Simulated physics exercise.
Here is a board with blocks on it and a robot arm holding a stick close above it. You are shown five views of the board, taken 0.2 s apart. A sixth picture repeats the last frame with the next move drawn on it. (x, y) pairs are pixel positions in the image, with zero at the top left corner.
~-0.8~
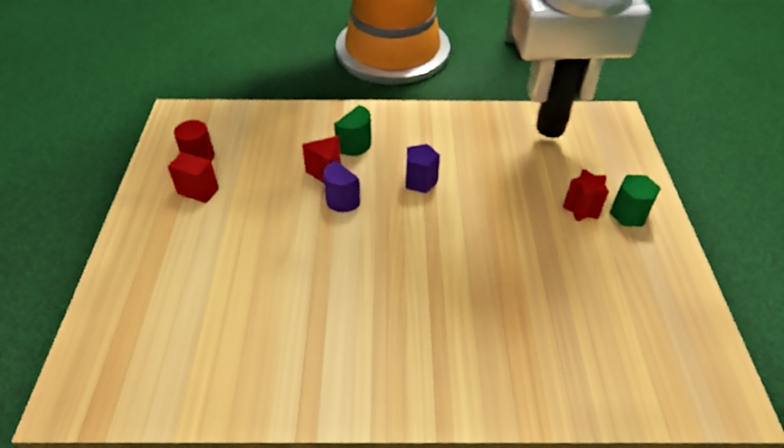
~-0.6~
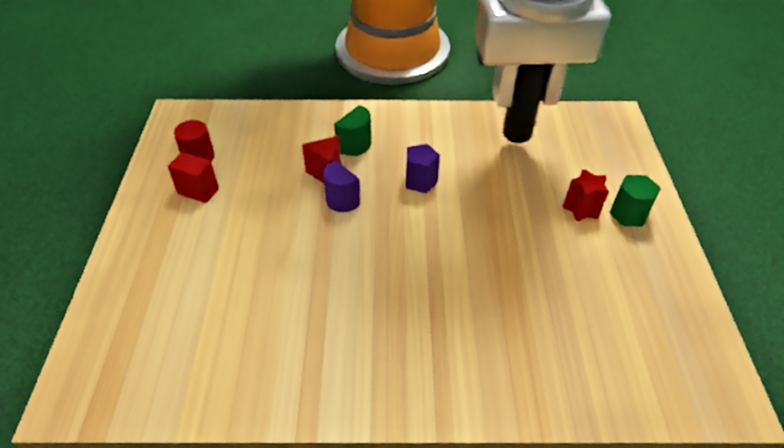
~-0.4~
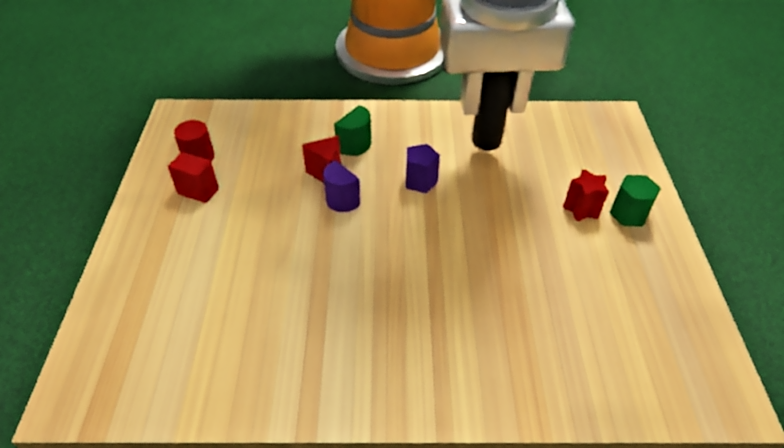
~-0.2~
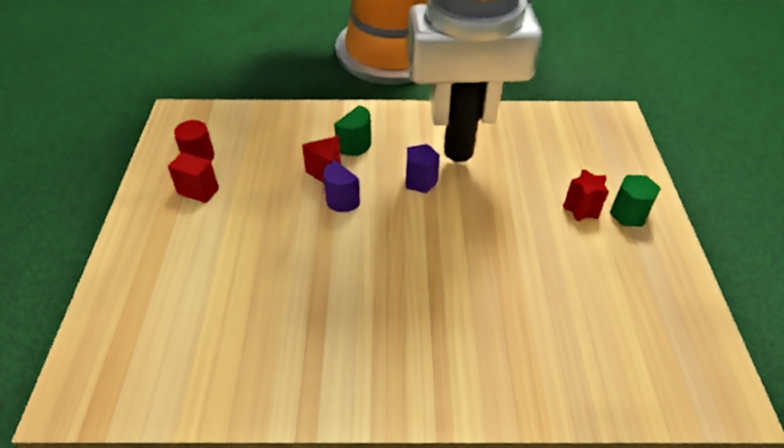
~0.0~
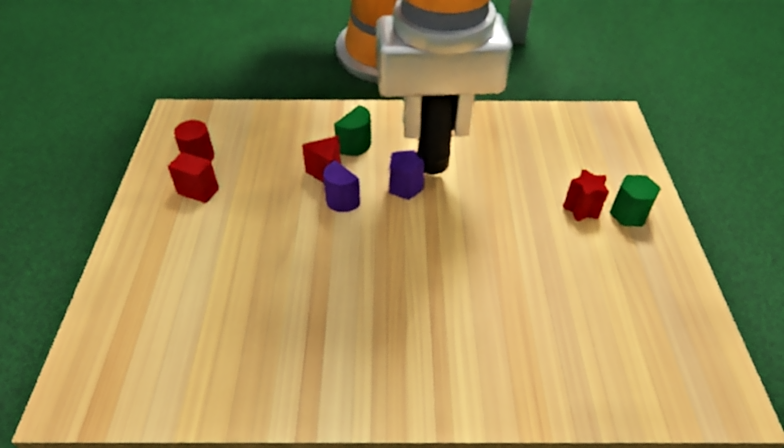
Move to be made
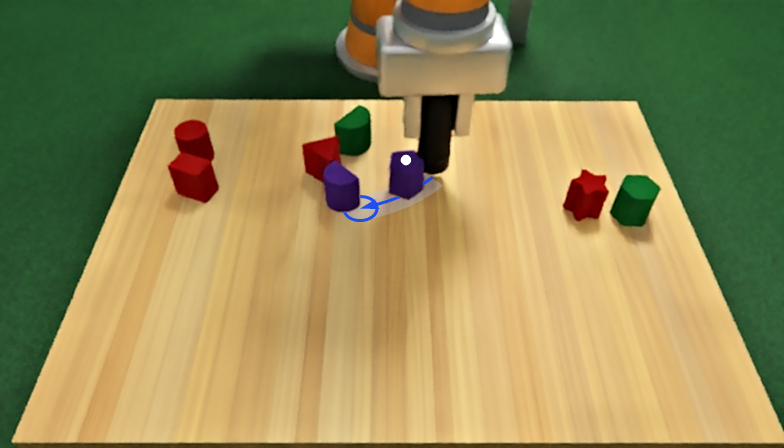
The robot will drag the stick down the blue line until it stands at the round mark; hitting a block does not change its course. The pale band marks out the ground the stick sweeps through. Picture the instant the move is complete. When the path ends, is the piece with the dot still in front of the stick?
Yes.
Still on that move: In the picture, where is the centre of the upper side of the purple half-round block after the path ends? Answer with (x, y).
Top centre: (302, 182).
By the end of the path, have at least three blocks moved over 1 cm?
That would be a no.
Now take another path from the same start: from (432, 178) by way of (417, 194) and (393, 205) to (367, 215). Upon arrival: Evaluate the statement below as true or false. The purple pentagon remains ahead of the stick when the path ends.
That is true.
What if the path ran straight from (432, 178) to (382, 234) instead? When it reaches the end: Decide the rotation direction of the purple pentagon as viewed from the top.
My prediction: CW.
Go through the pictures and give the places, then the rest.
The first picture shows tip of the stick at (550, 130), middles of tops, red triangular block at (324, 146), purple half-round block at (339, 174), purple pentagon at (422, 154).
The second picture shows stick at (517, 135), nothing pushed.
The third picture shows stick at (486, 142), nothing pushed.
The fourth picture shows stick at (459, 153), nothing pushed.
The fifth picture shows stick at (433, 165), red triangular block at (324, 146), purple half-round block at (339, 174), purple pentagon at (406, 160).
The line goes from (432, 178) via (400, 196), ending at (361, 208); the dot is on the purple pentagon.
What follows on the original path. Halfway along, stick at (400, 184); purple half-round block at (335, 176), turned 20° clockwise; purple pentagon at (369, 176), turned 15° clockwise.
At the end, stick at (360, 196); red triangular block unmoved; purple half-round block at (302, 182), turned 65° clockwise; purple pentagon at (327, 189).
